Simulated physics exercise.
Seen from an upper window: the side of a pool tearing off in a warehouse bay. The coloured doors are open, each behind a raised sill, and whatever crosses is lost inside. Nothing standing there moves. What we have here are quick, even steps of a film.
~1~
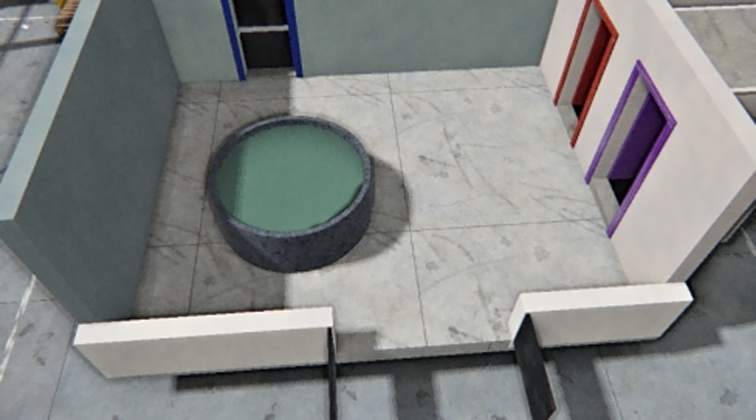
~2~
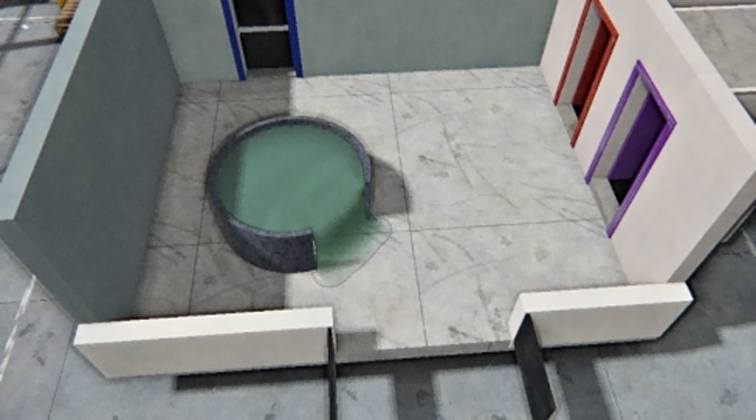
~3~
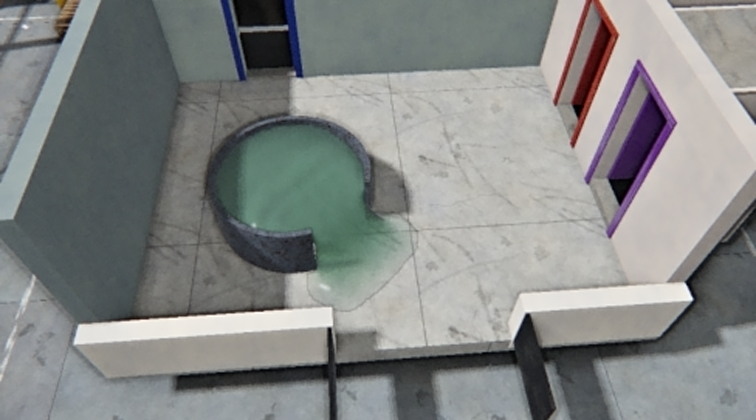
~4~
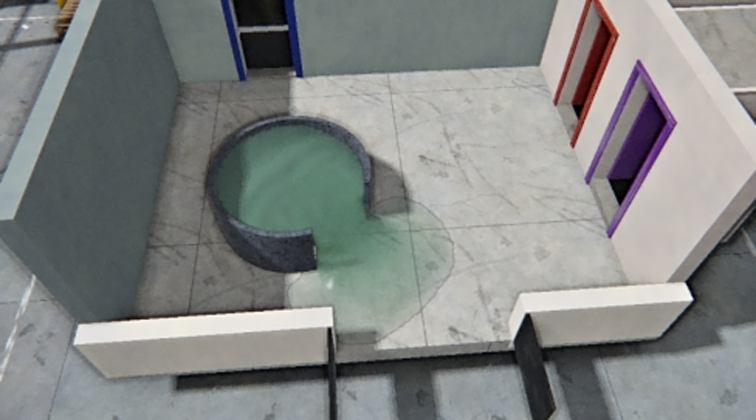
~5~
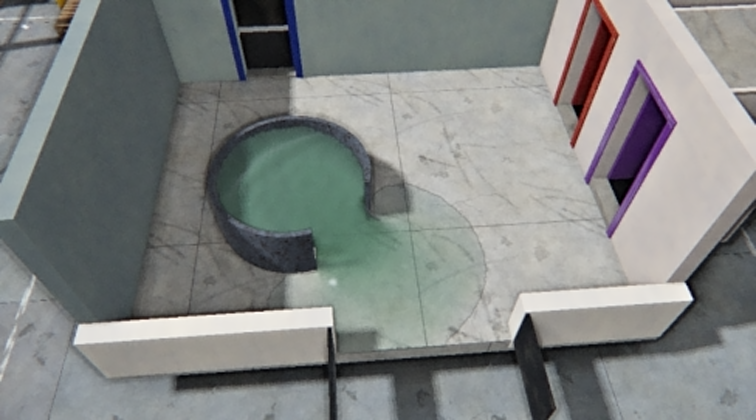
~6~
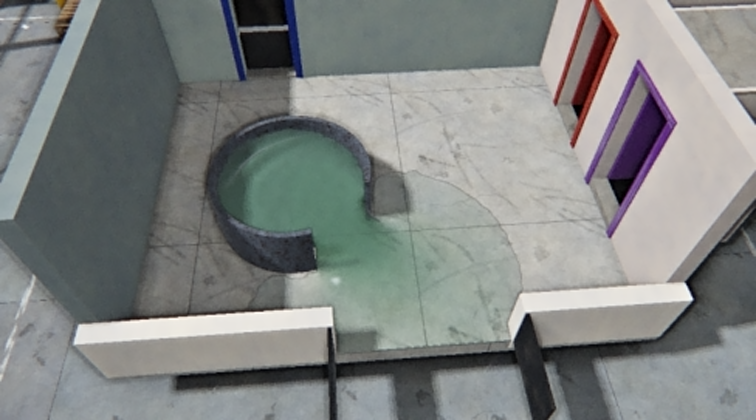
In this clip, a round, dark-walled pool of green water stands still in a walled bay with blue, red and purple doorways, then its lower-right side opens and water pours out, spreading across the pale floor toward the right and front.
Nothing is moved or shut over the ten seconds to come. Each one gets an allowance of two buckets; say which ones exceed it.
Red door: Two pails at most. Blue door: Two pails at most. Purple door: Two pails at most.
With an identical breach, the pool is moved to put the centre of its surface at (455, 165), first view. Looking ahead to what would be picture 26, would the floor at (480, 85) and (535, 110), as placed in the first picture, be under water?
As listed: Flooded, flooded.
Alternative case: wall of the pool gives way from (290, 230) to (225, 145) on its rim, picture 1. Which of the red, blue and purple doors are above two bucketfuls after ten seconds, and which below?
Here's how it goes: The red door overshoots, the blue door overshoots, the purple door comes in low.
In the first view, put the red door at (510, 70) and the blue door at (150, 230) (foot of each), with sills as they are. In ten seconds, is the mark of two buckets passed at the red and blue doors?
As I see it, the red door exceeds the limit while the blue door stays within limit.
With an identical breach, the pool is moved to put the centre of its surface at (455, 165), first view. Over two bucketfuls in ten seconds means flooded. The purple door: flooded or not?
Purple door: Above the limit.
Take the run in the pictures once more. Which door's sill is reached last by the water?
Observed: The blue door.
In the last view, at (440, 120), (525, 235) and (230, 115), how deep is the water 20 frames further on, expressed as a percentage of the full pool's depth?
In turn 0, 8 and 0 in a hundred.
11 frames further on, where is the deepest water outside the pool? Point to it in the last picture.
My estimate is about (623, 313).
A moment on, water covers 30 % of the floor; the red door not reached, the blue door not reached, the purple door not reached.
Next, water covers 35 % of the floor; the red door not reached, the blue door not reached, the purple door wet at the sill, nothing in.
Then, water covers 40 % of the floor; the red door wet at the sill, nothing in, the blue door not reached, the purple door under two buckets in.
Later, water covers 65 % of the floor; the red door wet at the sill, nothing in, the blue door wet at the sill, nothing in, the purple door under two buckets in.
In the end, water covers 85 % of the floor; the red door wet at the sill, nothing in, the blue door wet at the sill, nothing in, the purple door under two buckets in.
